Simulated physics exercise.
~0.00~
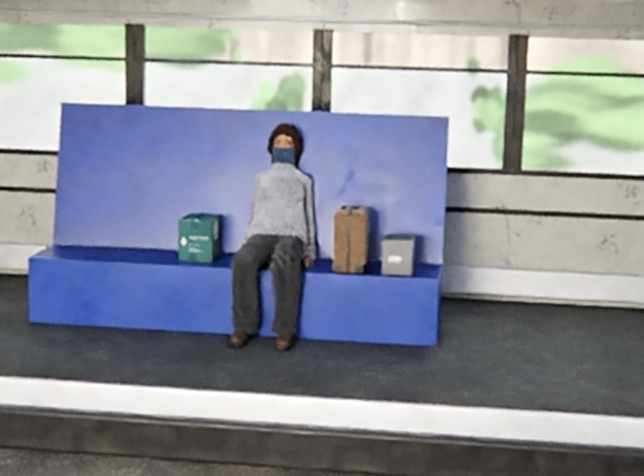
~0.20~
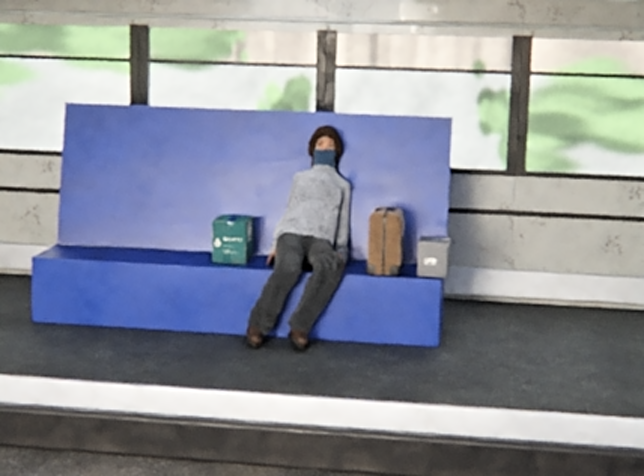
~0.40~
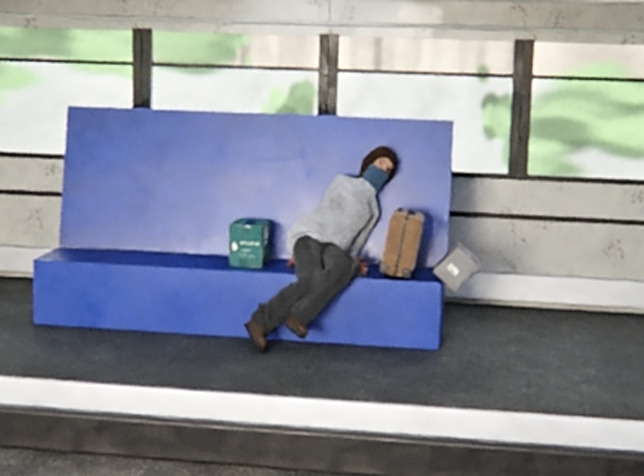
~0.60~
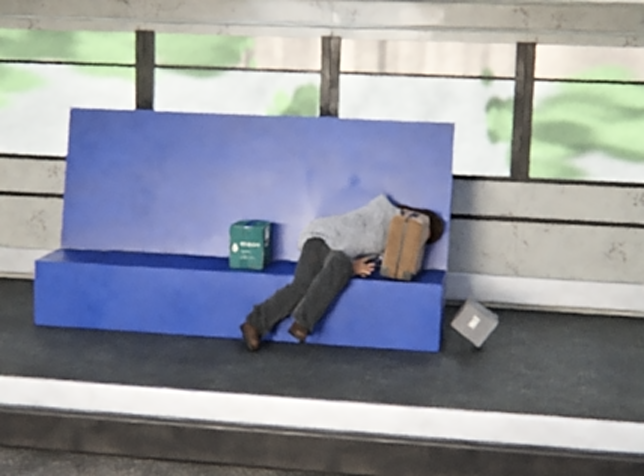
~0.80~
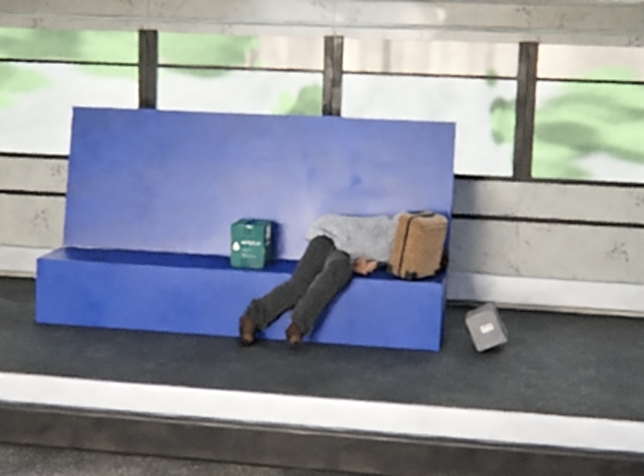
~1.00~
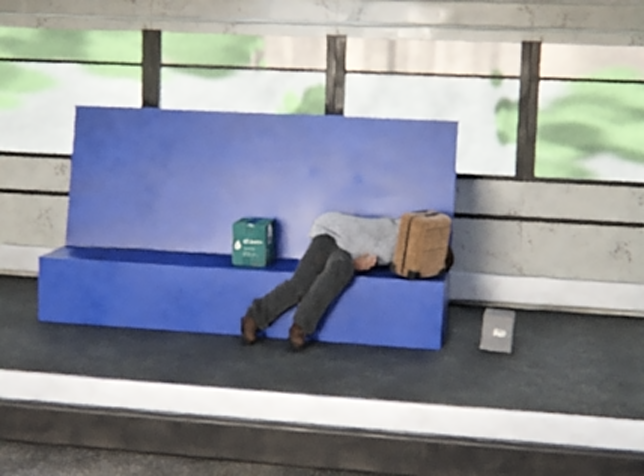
A masked sleeper in a grey sweater slides right along a blue bench with three pieces of luggage and slumps sideways behind a leaning brown case, while a grey tub tumbles off the right end onto the floor and a teal holdall stays upright on the seat.
